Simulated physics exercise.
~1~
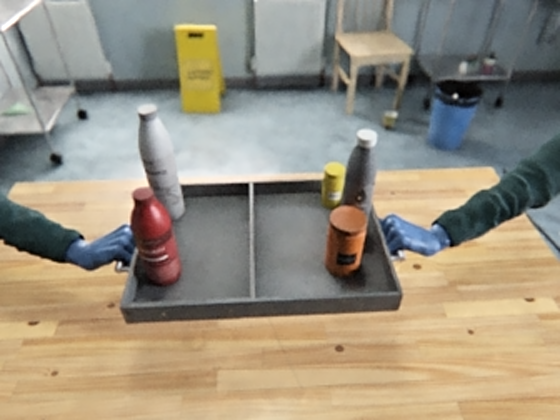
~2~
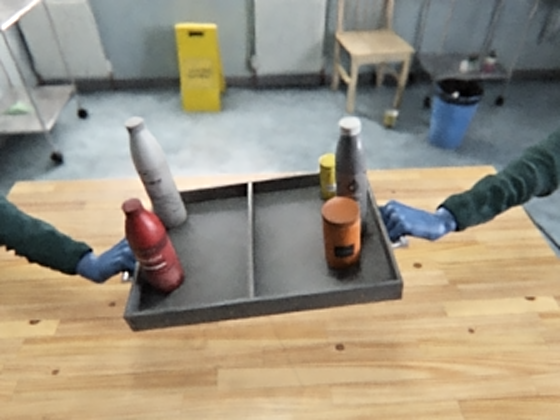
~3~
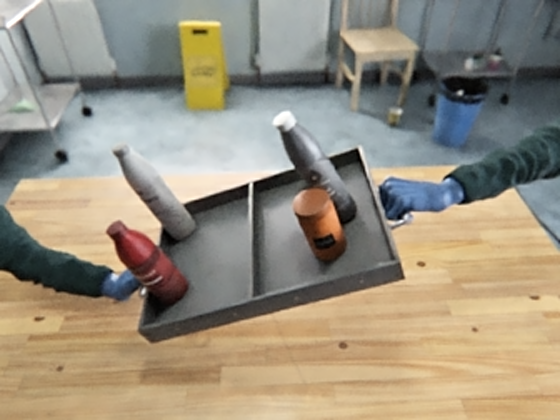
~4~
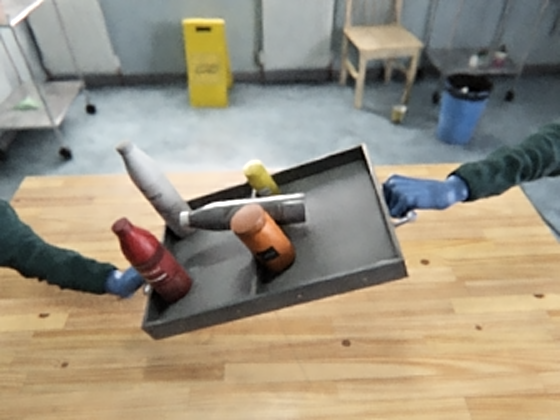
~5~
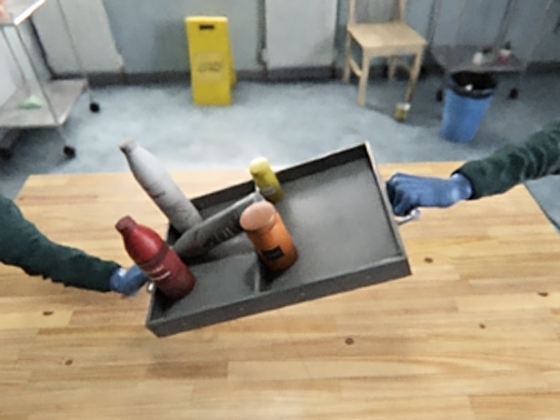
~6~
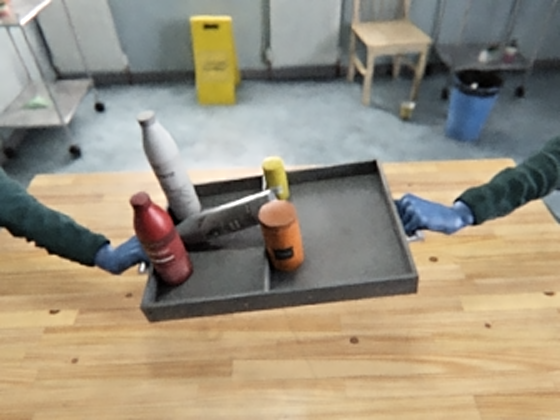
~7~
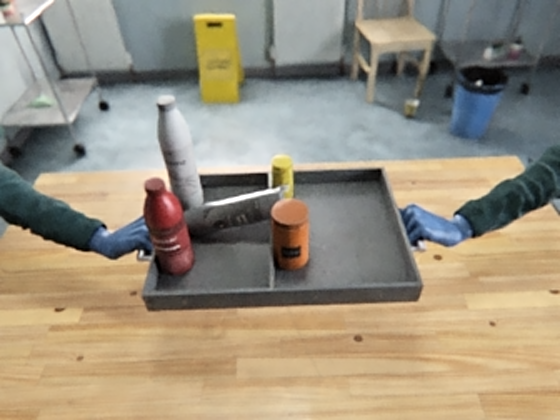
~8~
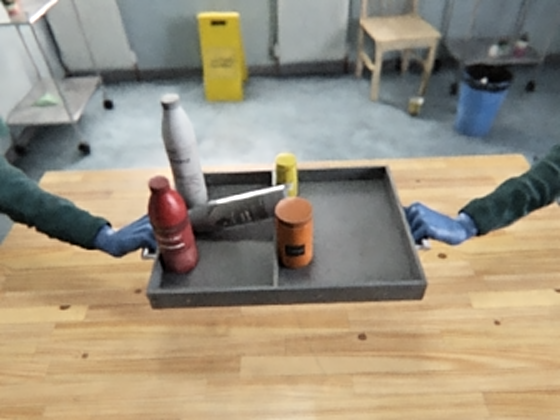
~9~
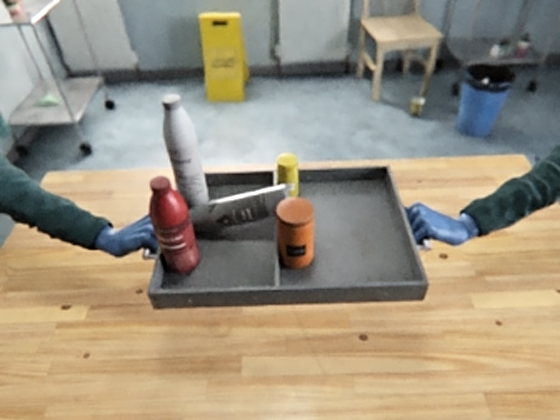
Over a wooden table, gloved hands tilting a divided tray left and levelling it, the grey bottle toppling, the others ending upright.
